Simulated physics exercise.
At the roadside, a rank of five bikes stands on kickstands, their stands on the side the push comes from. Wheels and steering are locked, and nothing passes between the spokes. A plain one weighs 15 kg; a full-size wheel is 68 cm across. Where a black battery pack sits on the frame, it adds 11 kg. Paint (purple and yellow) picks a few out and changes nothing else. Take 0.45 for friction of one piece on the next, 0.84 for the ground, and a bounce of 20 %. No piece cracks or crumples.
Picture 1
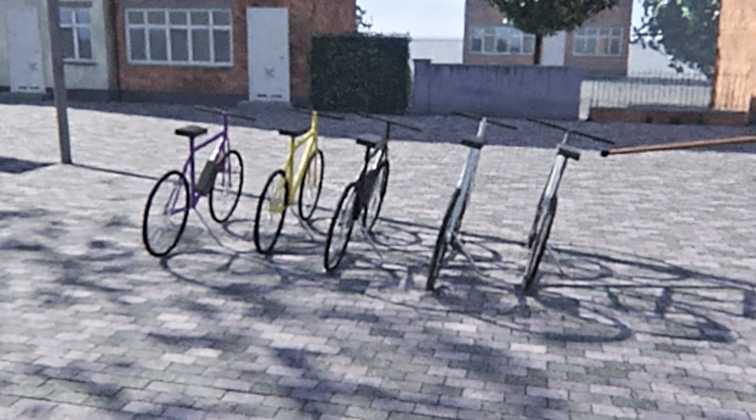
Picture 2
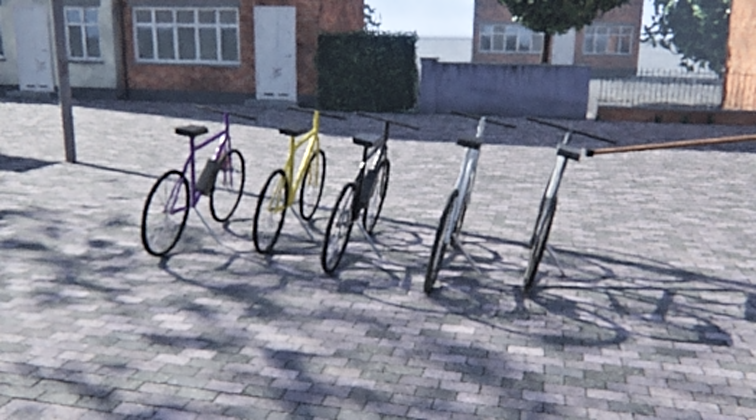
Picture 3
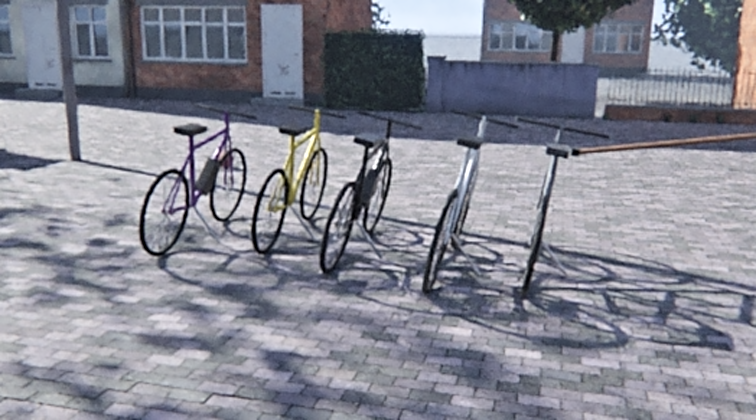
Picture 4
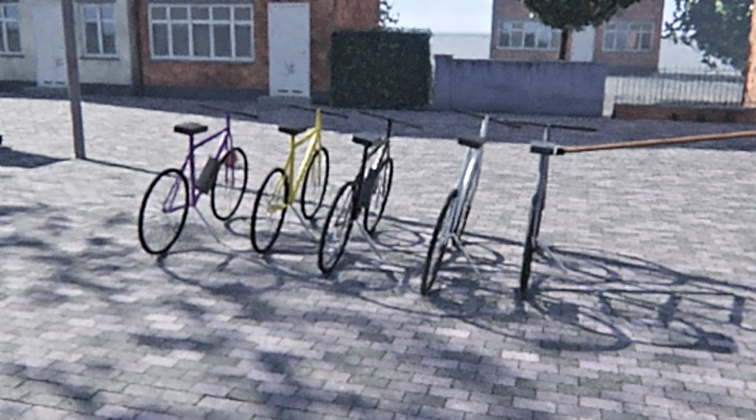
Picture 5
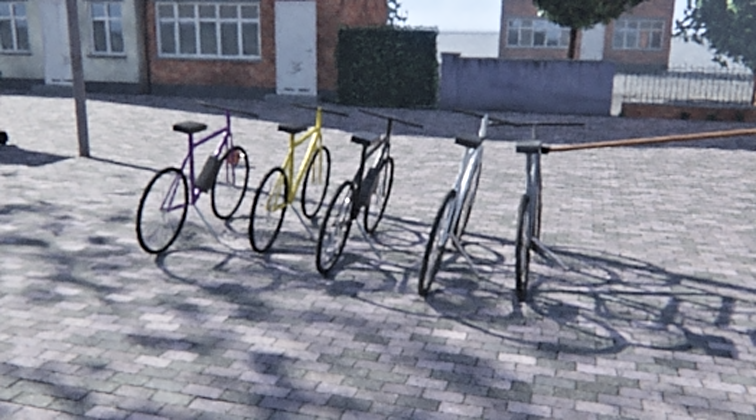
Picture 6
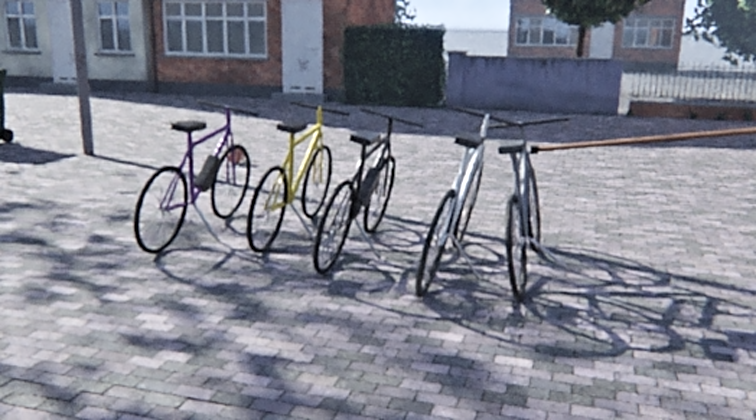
A pole reaches in from the right and nudges the nearest of five parked bicycles slightly leftward.
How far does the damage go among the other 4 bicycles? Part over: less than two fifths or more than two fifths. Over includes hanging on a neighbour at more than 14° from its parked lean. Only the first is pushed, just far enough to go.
Ending over: Under two fifths.
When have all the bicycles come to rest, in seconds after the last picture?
At about 1.5 s.
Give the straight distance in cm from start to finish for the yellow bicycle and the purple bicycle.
Yellow 0, purple 0.
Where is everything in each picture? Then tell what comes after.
In the first frame (places mark the middle of the side facing us; the camera moves round a little), pole end (605, 154) 16 cm from the first bicycle; yellow bicycle (262, 196); purple bicycle (234, 183); the rest undisturbed.
In the second frame, pole end (591, 154) 55 mm from the first bicycle; purple bicycle (234, 183).
In the third frame, pole end (576, 153) pushing; yellow bicycle (259, 195); the rest undisturbed.
In the fourth frame, pole end (561, 152) pushing; purple bicycle (234, 181); the rest undisturbed.
In the fifth frame, pole end (545, 151) pushing; purple bicycle (234, 180); the rest undisturbed.
In the sixth frame, pole end (535, 150) stopped; purple bicycle (233, 179); yellow bicycle (254, 193); the rest undisturbed.
Then, 0.73 s after the last picture, 1 of the 4 other bicycles over.
At rest, 1 of the 4 other bicycles over; purple bicycle unmoved; yellow bicycle unmoved. That is 25 per cent. Three left standing. As the last picture would show them, middles, purple bicycle near (202, 171), yellow bicycle near (299, 172).
